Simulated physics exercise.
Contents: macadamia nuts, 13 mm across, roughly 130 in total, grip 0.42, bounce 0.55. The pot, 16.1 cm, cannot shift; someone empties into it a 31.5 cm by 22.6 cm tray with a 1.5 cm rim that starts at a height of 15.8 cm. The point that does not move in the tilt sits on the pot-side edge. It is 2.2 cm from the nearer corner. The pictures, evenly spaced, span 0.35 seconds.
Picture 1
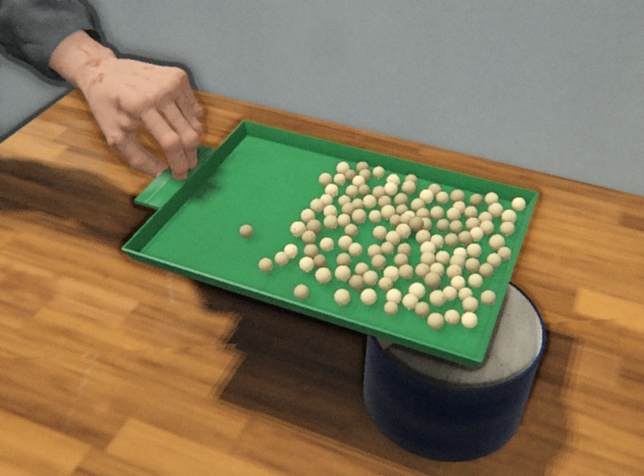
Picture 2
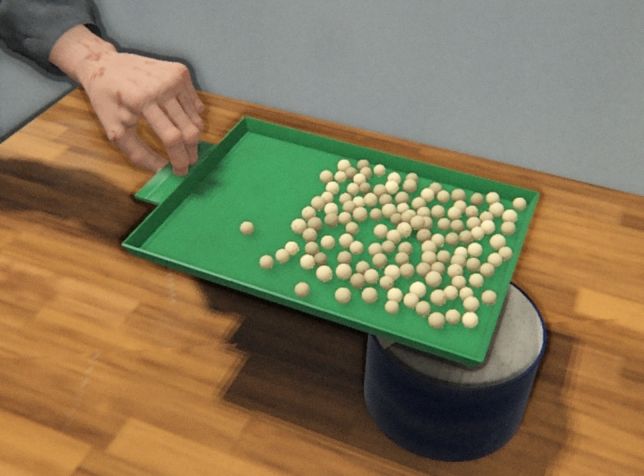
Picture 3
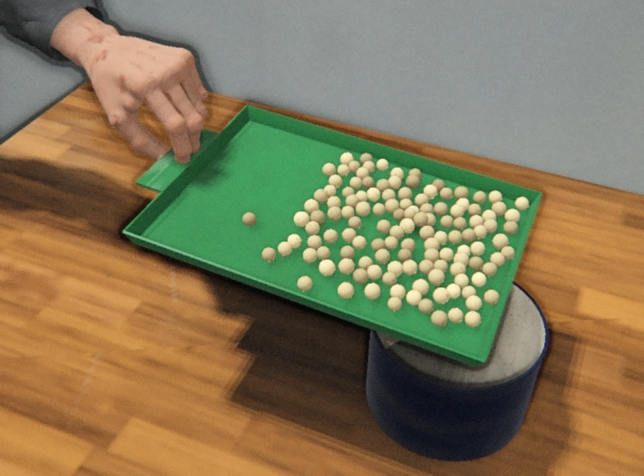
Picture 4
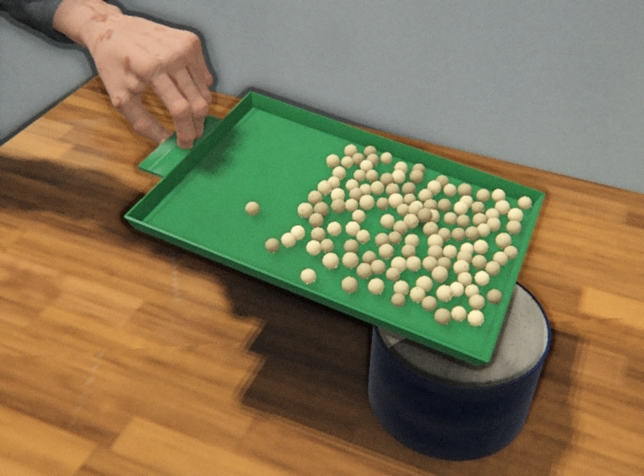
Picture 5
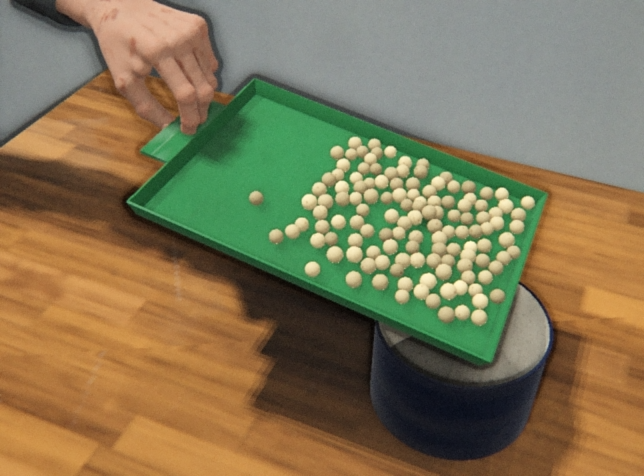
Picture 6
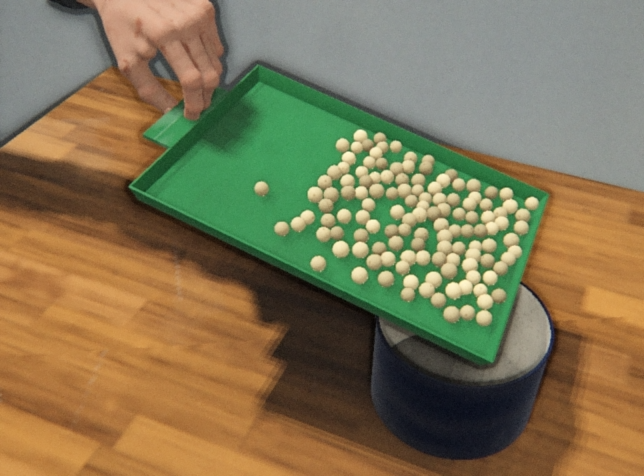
A hand slowly raises the left end of a green tray of round nuts.
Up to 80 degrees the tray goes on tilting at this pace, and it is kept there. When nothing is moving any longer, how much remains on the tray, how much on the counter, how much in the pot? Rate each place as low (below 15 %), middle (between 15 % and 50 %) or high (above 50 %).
Ratings: Left on the tray low; counter high; pot middle.
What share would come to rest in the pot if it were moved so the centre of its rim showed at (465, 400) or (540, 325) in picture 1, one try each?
Roughly 25 and 70 percent.
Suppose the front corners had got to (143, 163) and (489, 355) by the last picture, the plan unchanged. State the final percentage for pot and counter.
Split: Pot = 20, counter = 80.
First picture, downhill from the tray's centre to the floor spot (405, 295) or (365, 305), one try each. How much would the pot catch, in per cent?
0 and 0 %.
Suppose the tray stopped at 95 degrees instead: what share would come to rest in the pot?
I'd expect some 35 per cent in the pot.
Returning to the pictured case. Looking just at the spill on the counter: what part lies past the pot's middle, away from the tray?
That comes to roughly 90 percent.
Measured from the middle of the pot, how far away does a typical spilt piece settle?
That comes to near 18 cm.
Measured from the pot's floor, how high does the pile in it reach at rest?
Measured height: Approx. 1.5 cm.
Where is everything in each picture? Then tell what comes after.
In the first picture, tray tilt 0 degrees, front corners at (131, 246) and (475, 354); middle of the pieces at (403, 231); pot at (456, 321).
In the second picture, tray tilt 1 degrees, front corners at (132, 242) and (476, 354); middle of the pieces at (404, 230).
In the third picture, tray tilt 3 degrees, front corners at (133, 230) and (479, 353), lowest corner right back; middle of the pieces at (407, 226).
In the fourth picture, tray tilt 7 degrees, front corners at (135, 215) and (483, 353), lowest corner right back; middle of the pieces at (411, 222).
In the fifth picture, tray tilt 10 degrees, front corners at (137, 200) and (486, 353), lowest corner right back; middle of the pieces at (415, 218).
In the sixth picture, tray tilt 13 degrees, front corners at (140, 186) and (487, 353), lowest corner right back; middle of the pieces at (420, 215); pot at (464, 318).
Then, 0.74 s after the last picture, tilt 44 degrees; the tray holds 100 %, the pot 0 %.
Then, 1.23 s after the last picture, tilt 65 degrees; the tray holds 85 %, the pot 0 %.
Then, 1.79 s after the last picture, tilt 80 degrees; the tray holds 0 %, the pot 30 %.
In the end, tray 0 %, counter 65 %, pot 35 %.
